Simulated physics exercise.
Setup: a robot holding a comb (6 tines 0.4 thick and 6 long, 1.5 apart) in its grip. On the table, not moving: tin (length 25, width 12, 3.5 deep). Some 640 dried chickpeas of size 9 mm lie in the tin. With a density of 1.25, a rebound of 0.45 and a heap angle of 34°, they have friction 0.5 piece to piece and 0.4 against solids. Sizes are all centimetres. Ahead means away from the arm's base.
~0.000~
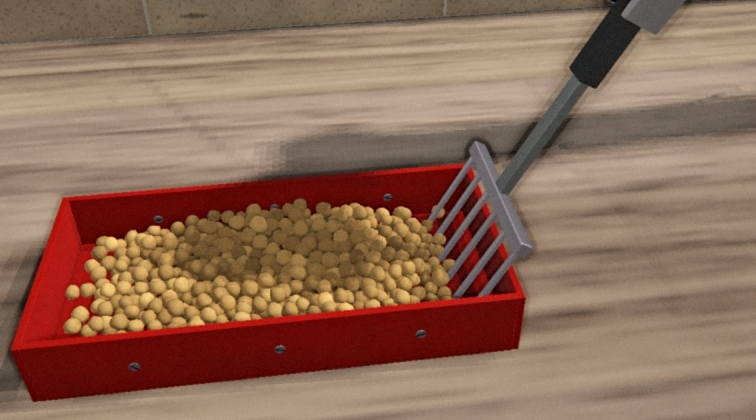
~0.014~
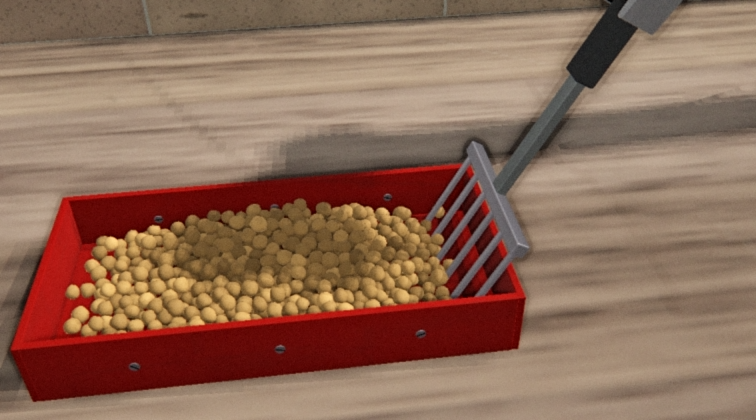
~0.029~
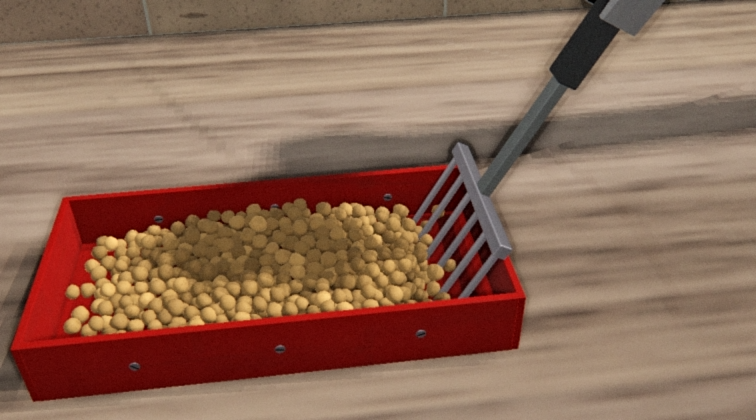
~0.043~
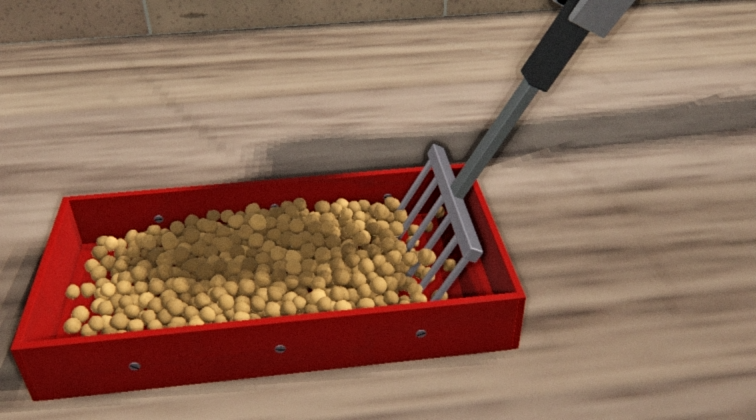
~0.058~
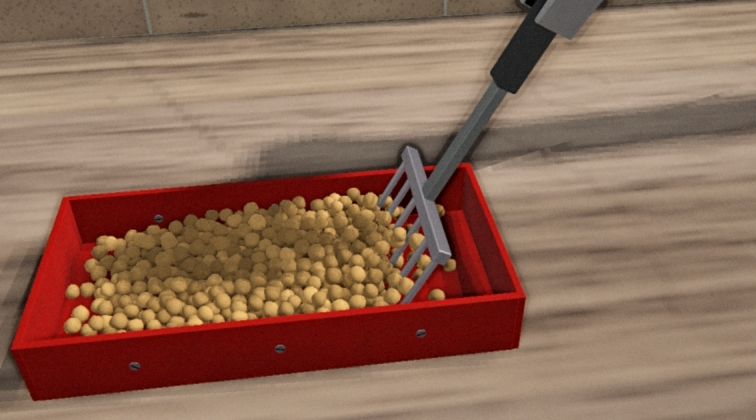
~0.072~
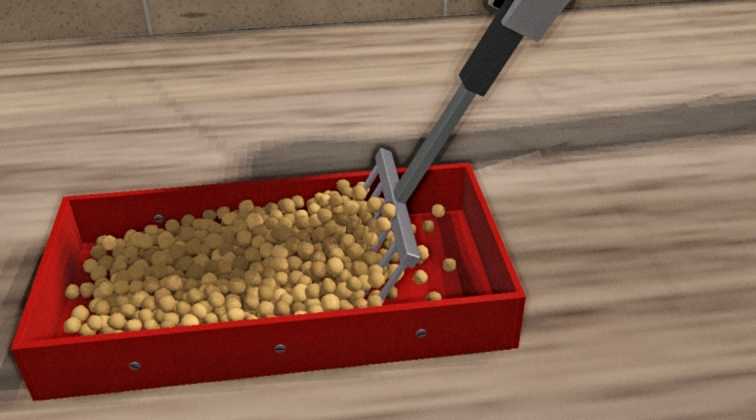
The footage shows a gray rake-like tool on a robotic arm moving left through a shallow red tray of small round tan pieces, pushing the pile leftward while a few pieces remain behind its tines on the right.
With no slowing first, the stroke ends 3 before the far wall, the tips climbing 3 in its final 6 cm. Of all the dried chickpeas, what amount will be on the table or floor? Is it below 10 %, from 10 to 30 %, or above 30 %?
Above 30 %.
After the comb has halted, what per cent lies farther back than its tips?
Some 40 %.
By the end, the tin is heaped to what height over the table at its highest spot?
Measured height: Some 4.0 cm.
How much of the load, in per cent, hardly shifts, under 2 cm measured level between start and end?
Around 10 in a hundred, roughly.
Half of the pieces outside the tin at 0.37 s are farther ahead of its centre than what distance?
That works out to about 26 cm.
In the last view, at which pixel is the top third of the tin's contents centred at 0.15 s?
In the last picture it sits around (190, 242).
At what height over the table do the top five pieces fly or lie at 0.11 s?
I'd put them at some 8 centimetres up.
After 0.11 s, sloping 61°, highest piece 11 above the table; 642 in the tin, 1 in flight or on the tool.
After 0.15 s, sloping 61°, highest piece 14 above the table; 639 in the tin, 4 in flight or on the tool.
After 0.37 s, sloping 61°, highest piece 10 above the table; 405 in the tin, 237 on the table or floor, 1 in flight or on the tool.
After 1.07 s, sloping 61°, highest piece 4 above the table; 405 in the tin, 238 on the table or floor.
At rest, 405 in the tin, 238 on the table or floor. That is 37 % on the table or floor.
